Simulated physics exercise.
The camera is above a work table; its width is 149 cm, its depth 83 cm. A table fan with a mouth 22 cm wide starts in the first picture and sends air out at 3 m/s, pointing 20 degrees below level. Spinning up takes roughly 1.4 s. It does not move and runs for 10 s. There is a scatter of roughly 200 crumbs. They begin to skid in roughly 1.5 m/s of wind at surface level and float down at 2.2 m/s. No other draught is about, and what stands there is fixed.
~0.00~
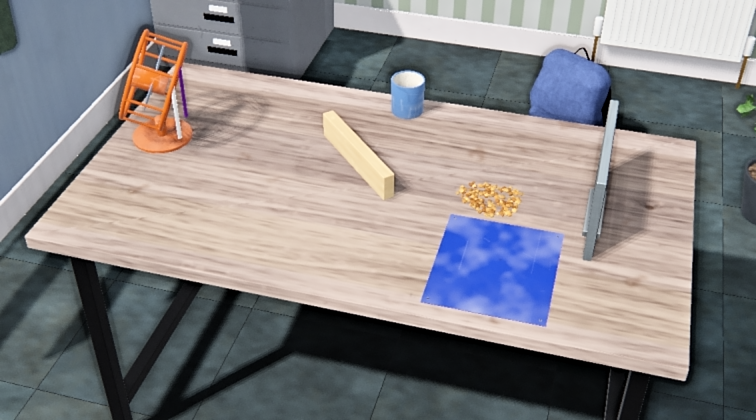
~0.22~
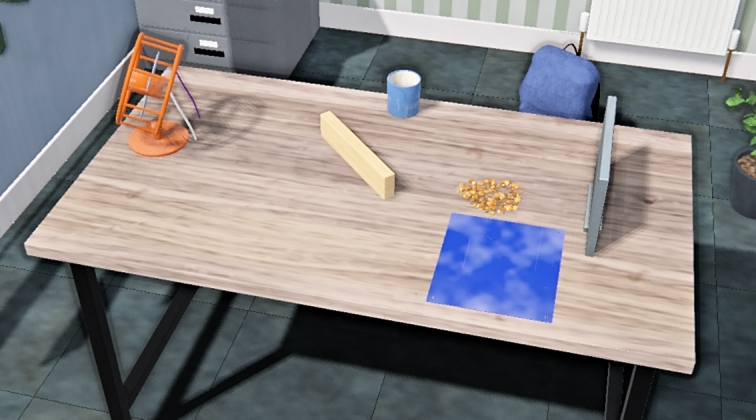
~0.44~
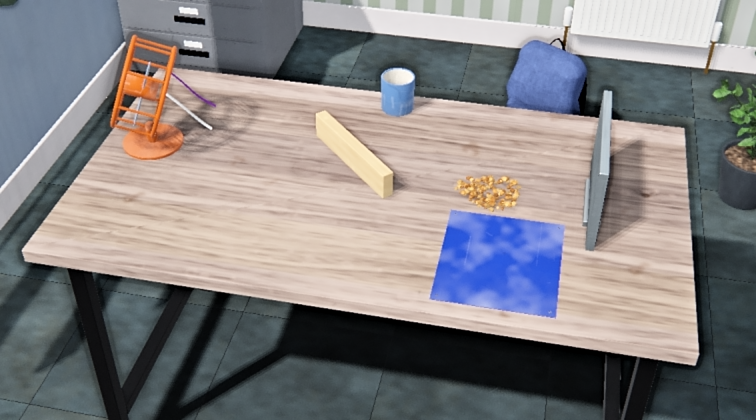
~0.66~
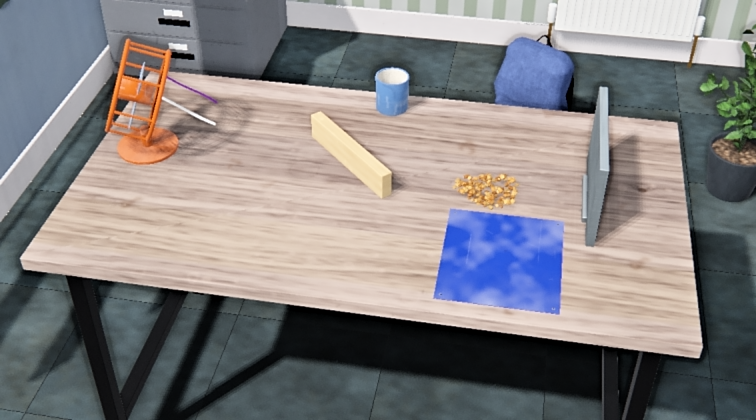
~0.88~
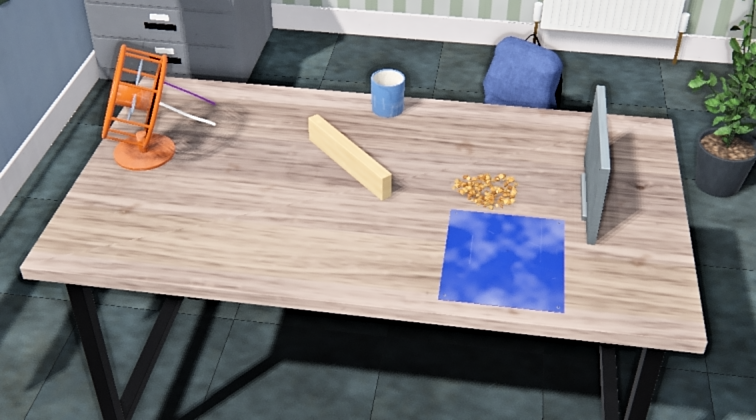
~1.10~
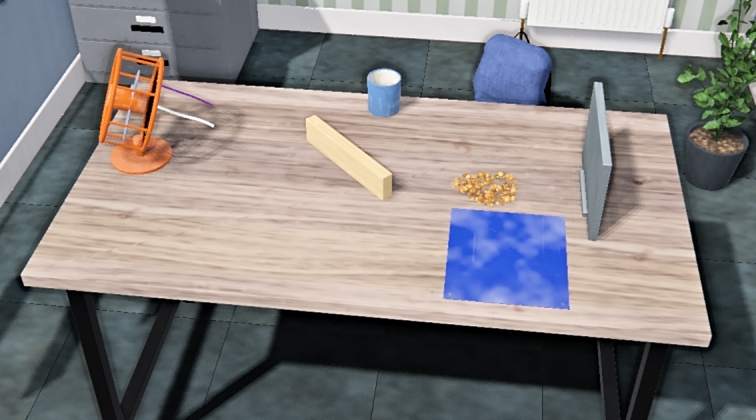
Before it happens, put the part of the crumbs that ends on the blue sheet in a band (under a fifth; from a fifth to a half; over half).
By then between a fifth and a half are on the blue sheet.
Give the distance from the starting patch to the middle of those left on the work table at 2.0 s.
About 0 cm.
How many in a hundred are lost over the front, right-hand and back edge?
About 20 % front, 0 % right-hand, 0 % back.
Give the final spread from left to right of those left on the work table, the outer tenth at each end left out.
Roughly 20 cm.
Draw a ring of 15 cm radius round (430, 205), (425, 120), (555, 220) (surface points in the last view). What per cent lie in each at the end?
In turn about 15 %, 0 %, 50 %.
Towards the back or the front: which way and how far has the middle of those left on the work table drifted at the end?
To the front, by about 5 cm.
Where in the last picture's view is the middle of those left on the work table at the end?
Around (519, 213).
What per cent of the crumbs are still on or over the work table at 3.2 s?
Some 100 per cent.
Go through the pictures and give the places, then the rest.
In the first frame, the middle of the crumbs is near (490, 201), none has stirred yet and the mouth of the table fan is at (154, 81).
In the second frame, the middle of the crumbs is near (490, 198), none has stirred yet and the blue sheet is centred on (499, 265).
In the third frame, the middle of the crumbs is near (488, 194), none has stirred yet, the top of a laptop is at (606, 130) and the top of a board is at (353, 142).
In the fourth frame, the middle of the crumbs is near (487, 192) and none has stirred yet.
In the fifth frame, the middle of the crumbs is near (486, 193) and none has stirred yet.
In the sixth frame, the middle of the crumbs is near (486, 191) and none has stirred yet.
After 2.0 s the count stands so, 0 % are on the blue sheet; the middle of those still in play is near (486, 191).
After 3.2 s the count stands so, 10 % are on the blue sheet; the middle of those still in play is near (491, 196).
After 5.5 s the count stands so, 30 % are on the blue sheet; the middle of those still in play is near (515, 210).
After 10.0 s, at the end, 34 % are on the blue sheet; the middle of those still in play is near (519, 213).
